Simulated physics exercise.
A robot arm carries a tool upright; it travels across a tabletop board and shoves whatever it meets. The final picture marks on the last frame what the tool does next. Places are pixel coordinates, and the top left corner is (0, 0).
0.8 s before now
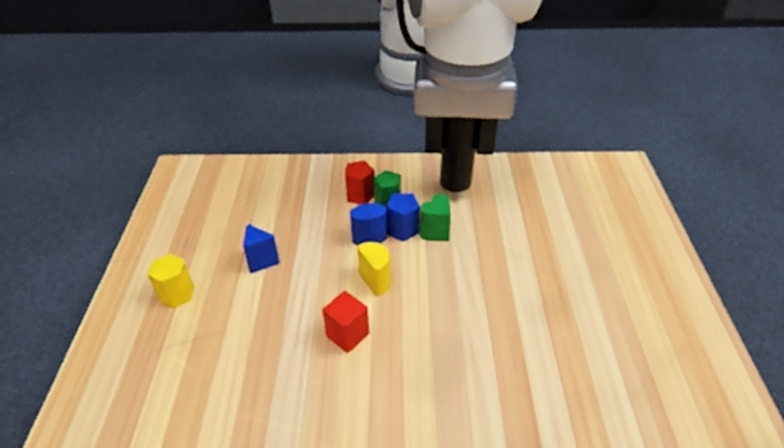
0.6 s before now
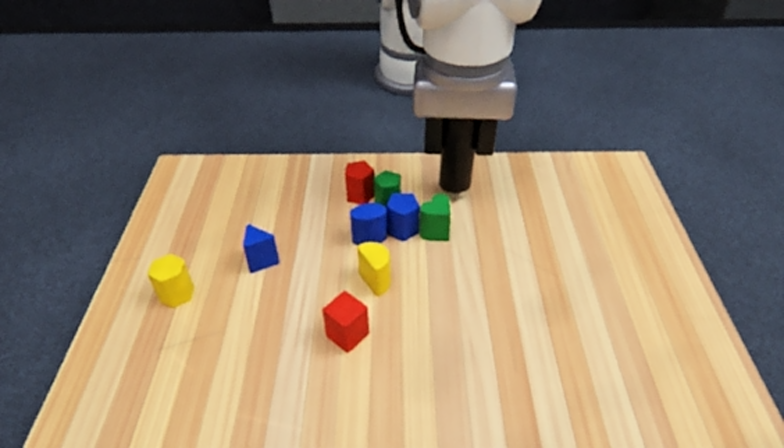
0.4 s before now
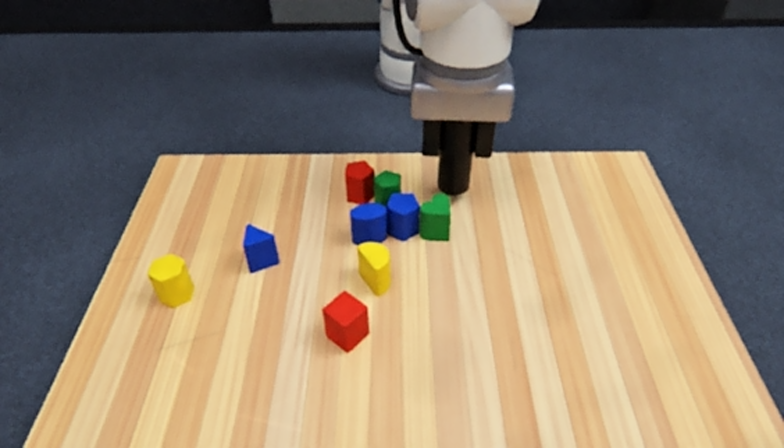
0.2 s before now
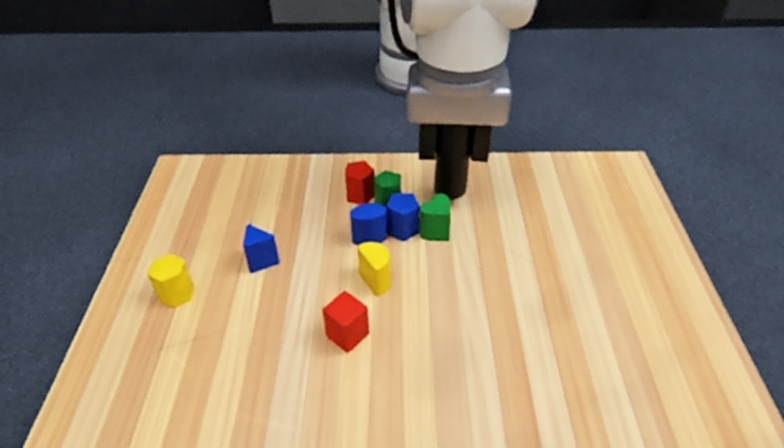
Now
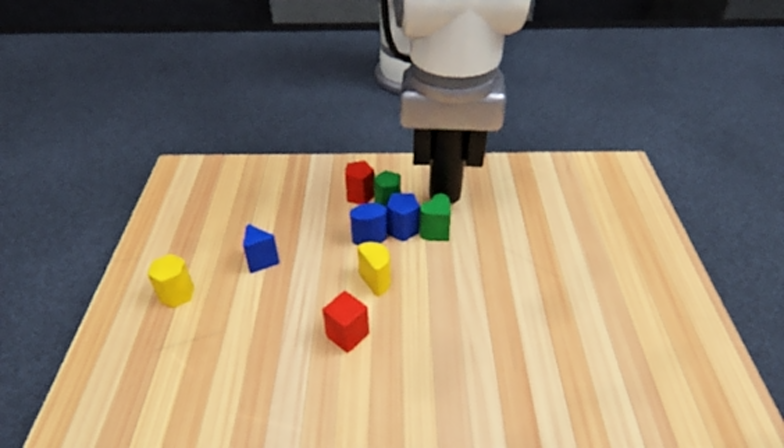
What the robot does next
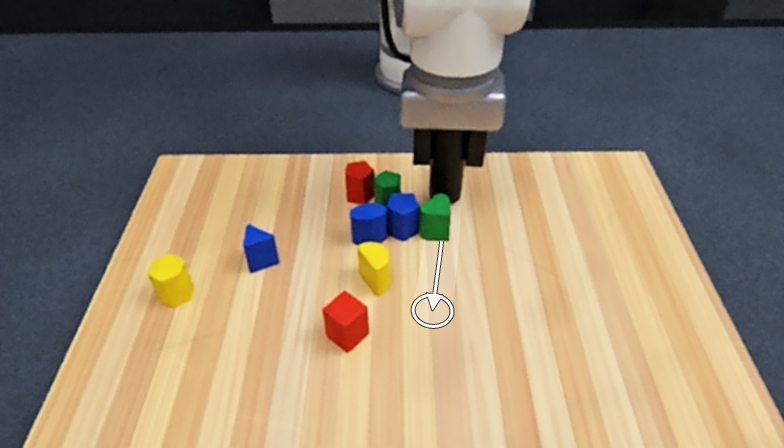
The robot arm moves its black tool slightly left and closer to the green heart-shaped block.
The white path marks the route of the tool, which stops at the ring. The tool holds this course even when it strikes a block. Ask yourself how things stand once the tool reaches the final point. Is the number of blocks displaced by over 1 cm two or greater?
No.
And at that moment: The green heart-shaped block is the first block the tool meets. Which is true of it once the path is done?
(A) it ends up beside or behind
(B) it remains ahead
A (it ends up beside or behind)
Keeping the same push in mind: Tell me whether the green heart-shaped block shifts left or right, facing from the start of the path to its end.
To the right.
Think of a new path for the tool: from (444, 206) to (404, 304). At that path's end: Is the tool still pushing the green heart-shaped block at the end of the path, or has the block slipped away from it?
At the end of the path, the tool is still pushing the green heart-shaped block ahead of it.
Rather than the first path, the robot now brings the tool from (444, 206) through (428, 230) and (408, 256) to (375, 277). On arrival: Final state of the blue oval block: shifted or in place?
It ends up somewhere else.
The drawn path runs from (444, 206) to (433, 310).
On the path given first. One third of the way, tool at (443, 226); green heart-shaped block at (426, 231), turned 30° clockwise.
Two thirds of the way, tool at (439, 261); green heart-shaped block at (410, 252), turned 115° clockwise.
At the end, tool at (433, 299); yellow D-shaped block at (372, 255), turned 10° clockwise; blue five-sided block not moved; green heart-shaped block at (406, 264), turned 160° clockwise.
